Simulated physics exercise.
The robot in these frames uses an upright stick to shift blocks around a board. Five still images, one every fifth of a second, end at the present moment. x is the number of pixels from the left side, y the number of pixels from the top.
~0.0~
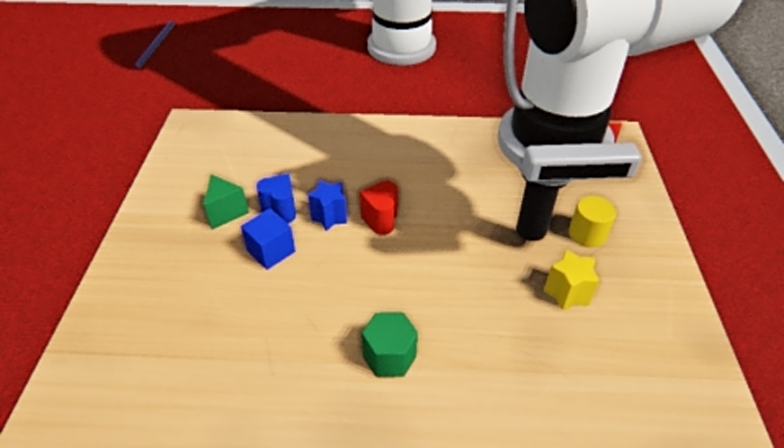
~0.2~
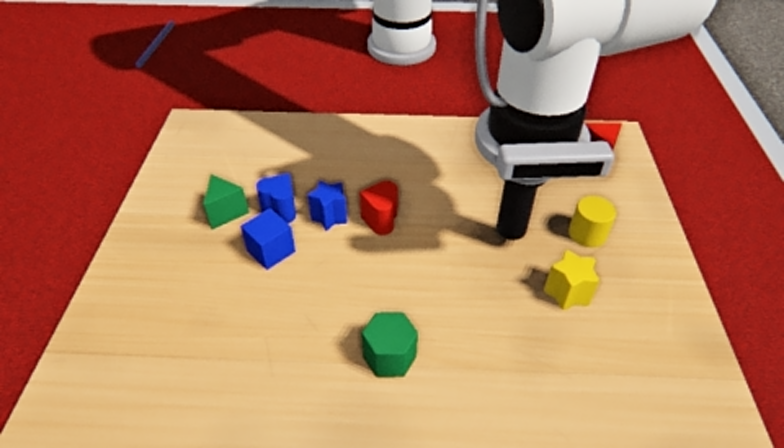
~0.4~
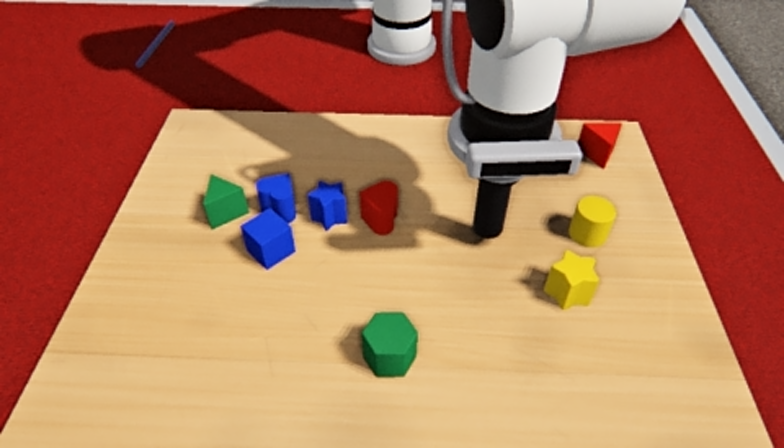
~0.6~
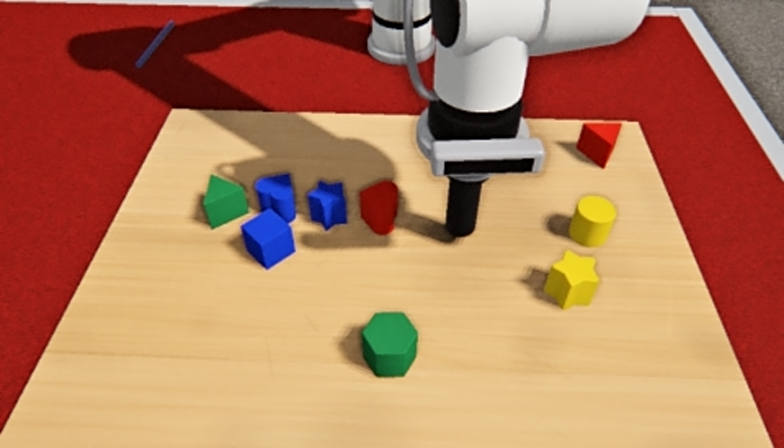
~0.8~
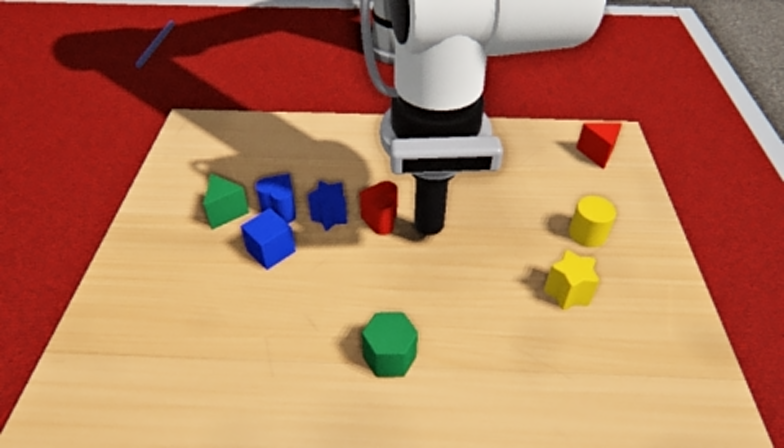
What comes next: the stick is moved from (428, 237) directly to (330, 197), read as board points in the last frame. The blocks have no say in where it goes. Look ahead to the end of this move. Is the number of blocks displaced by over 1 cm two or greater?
Yes.
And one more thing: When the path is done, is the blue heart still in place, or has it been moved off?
It does get moved.
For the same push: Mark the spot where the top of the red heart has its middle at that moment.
My prediction: (303, 165).
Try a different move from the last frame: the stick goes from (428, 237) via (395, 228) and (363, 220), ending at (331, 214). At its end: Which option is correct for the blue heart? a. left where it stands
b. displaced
I'll go with b - displaced.
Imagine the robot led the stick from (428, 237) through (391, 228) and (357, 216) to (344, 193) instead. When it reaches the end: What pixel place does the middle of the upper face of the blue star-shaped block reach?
Answer: (308, 187).
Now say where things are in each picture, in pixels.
Stick tip at (531, 232); block tops, blue heart at (276, 185); blue star-shaped block at (327, 192); red heart at (381, 194), in the first frame.
Stick at (511, 231); blocks unchanged, in the second frame.
Stick at (487, 229); blocks unchanged, in the third frame.
Stick at (460, 228); blocks unchanged, in the fourth frame.
Stick at (429, 226); blue heart at (276, 185); blue star-shaped block at (327, 192); red heart at (381, 194), in the fifth frame.
What follows on the original path. One third of the way, stick at (394, 212); red heart at (368, 190).
Two thirds of the way, stick at (361, 198); blue star-shaped block at (308, 190), turned 20° anticlockwise; red heart at (334, 176), turned 10° clockwise.
At the end, stick at (329, 186); blue heart at (261, 190), turned 15° clockwise; blue star-shaped block at (296, 189), turned 65° anticlockwise; red heart at (303, 165).
